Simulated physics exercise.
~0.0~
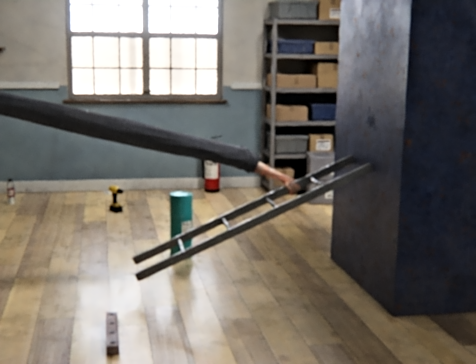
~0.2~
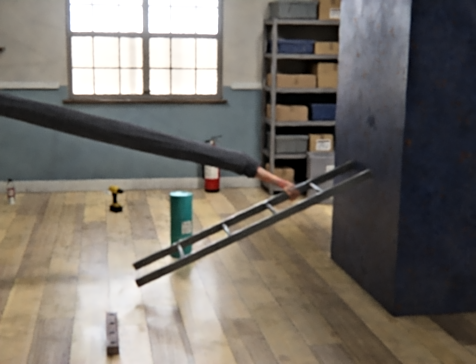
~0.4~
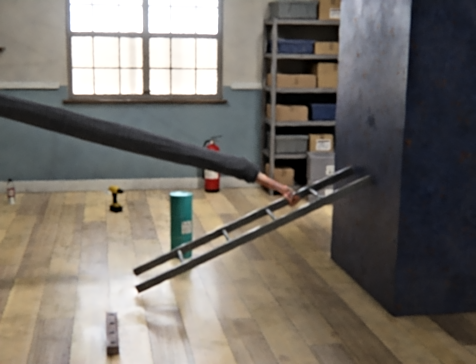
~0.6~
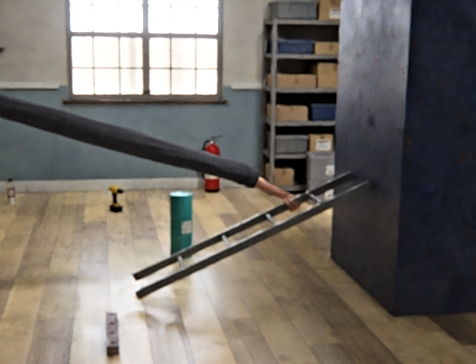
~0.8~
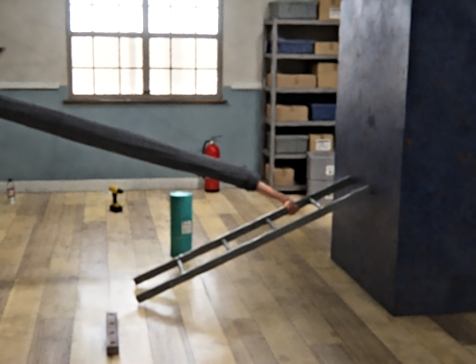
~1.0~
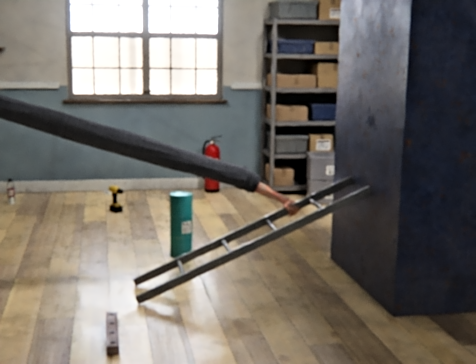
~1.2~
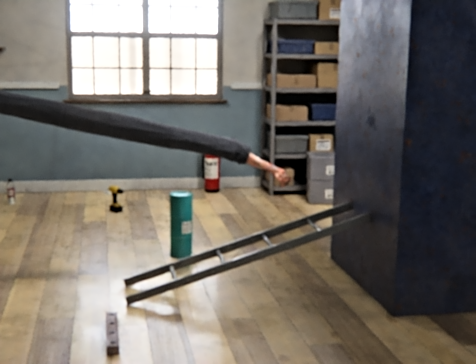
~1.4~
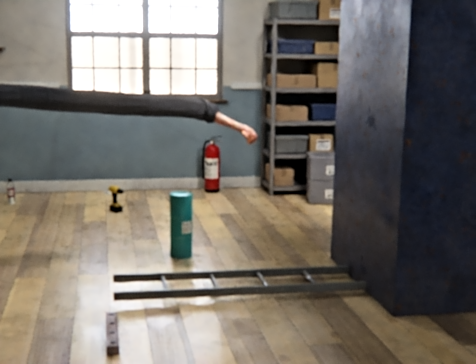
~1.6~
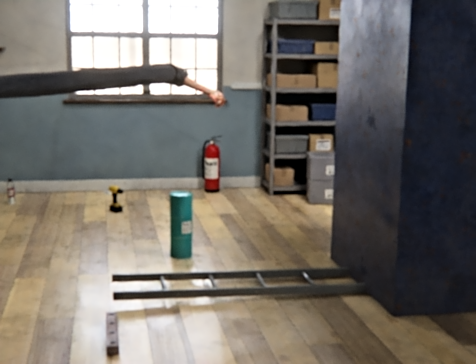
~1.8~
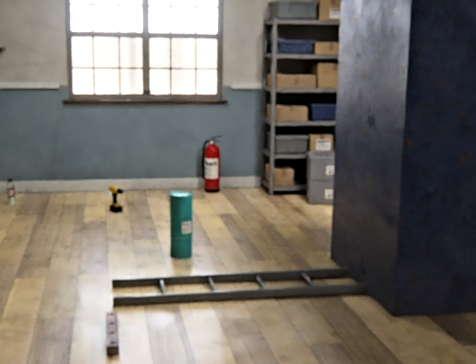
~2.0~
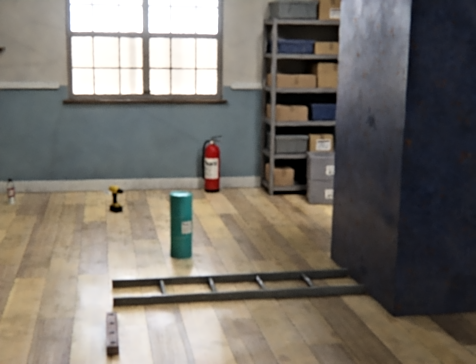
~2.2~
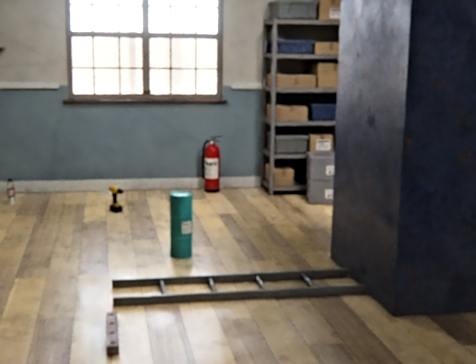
A grey ladder lowered by hand against a dark cupboard slips down once released and ends lying flat on the wooden floor.
